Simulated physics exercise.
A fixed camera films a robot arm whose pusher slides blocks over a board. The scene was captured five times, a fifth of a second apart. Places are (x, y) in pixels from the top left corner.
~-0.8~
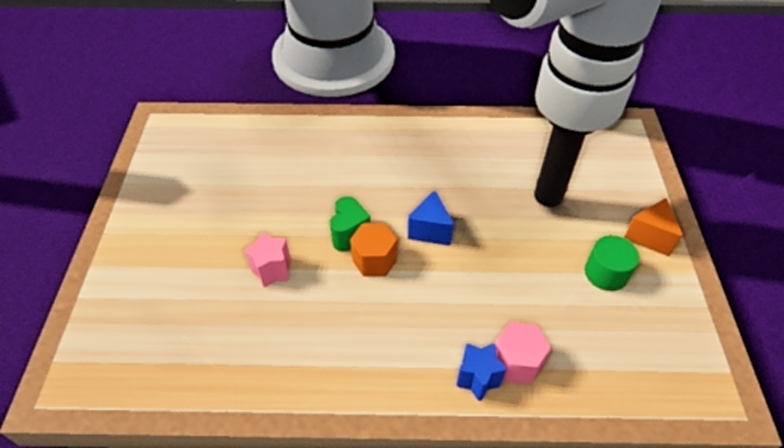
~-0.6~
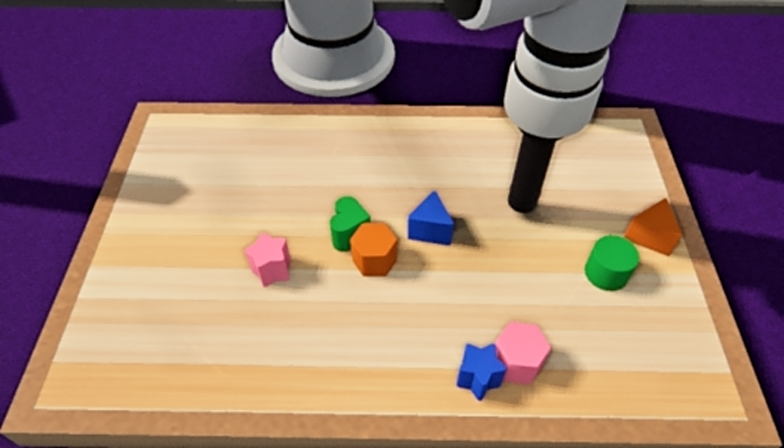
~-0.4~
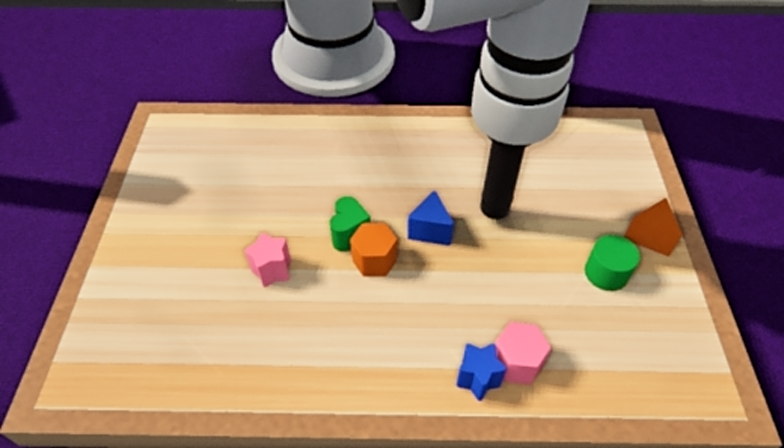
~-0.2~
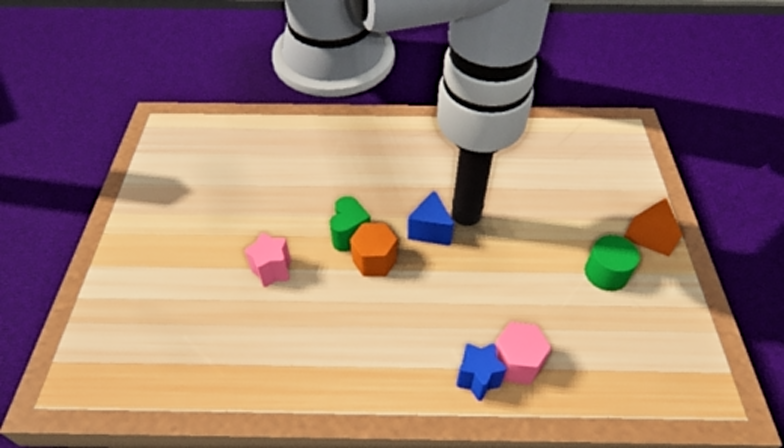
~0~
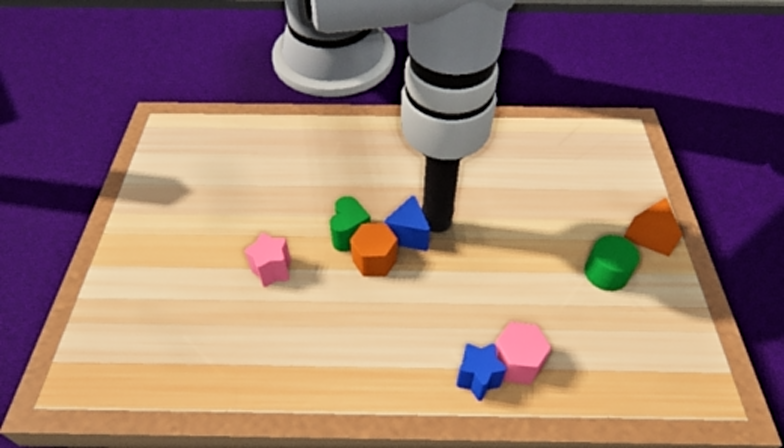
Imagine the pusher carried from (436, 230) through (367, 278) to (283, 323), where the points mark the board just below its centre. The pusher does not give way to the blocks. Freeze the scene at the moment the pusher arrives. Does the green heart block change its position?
The answer is yes.
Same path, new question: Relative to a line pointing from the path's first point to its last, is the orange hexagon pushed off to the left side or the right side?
It shifts to the right.
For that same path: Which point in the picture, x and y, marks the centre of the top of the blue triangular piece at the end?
It should be at about (368, 221).
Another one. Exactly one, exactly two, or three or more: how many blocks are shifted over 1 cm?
At least three of them.
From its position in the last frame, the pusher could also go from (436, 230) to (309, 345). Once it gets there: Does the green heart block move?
Yes, it checks out.
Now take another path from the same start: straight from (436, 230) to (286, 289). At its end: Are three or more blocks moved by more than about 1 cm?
I'd say yes.
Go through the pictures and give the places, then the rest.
The first picture shows tip of the pusher at (548, 197), middles of tops, pink star at (267, 249), green heart block at (348, 213), orange hexagon at (374, 239), blue triangular piece at (432, 210).
The second picture shows pusher at (522, 203), nothing pushed.
The third picture shows pusher at (495, 209), nothing pushed.
The fourth picture shows pusher at (466, 215), nothing pushed.
The fifth picture shows pusher at (437, 222), pink star at (267, 249), green heart block at (348, 213), orange hexagon at (374, 239), blue triangular piece at (409, 214).
The first path, step by step. One third of the way, pusher at (391, 254); green heart block at (330, 212), turned 20° clockwise; orange hexagon at (342, 250), turned 35° anticlockwise; blue triangular piece at (370, 222), turned 50° clockwise.
Two thirds of the way, pusher at (339, 286); green heart block at (330, 212), turned 20° clockwise; orange hexagon at (308, 253), turned 15° clockwise; blue triangular piece at (368, 221), turned 60° clockwise.
At the end, pusher at (281, 316); pink star unmoved; green heart block at (330, 212), turned 20° clockwise; orange hexagon at (305, 253), turned 25° clockwise; blue triangular piece at (368, 221), turned 60° clockwise.
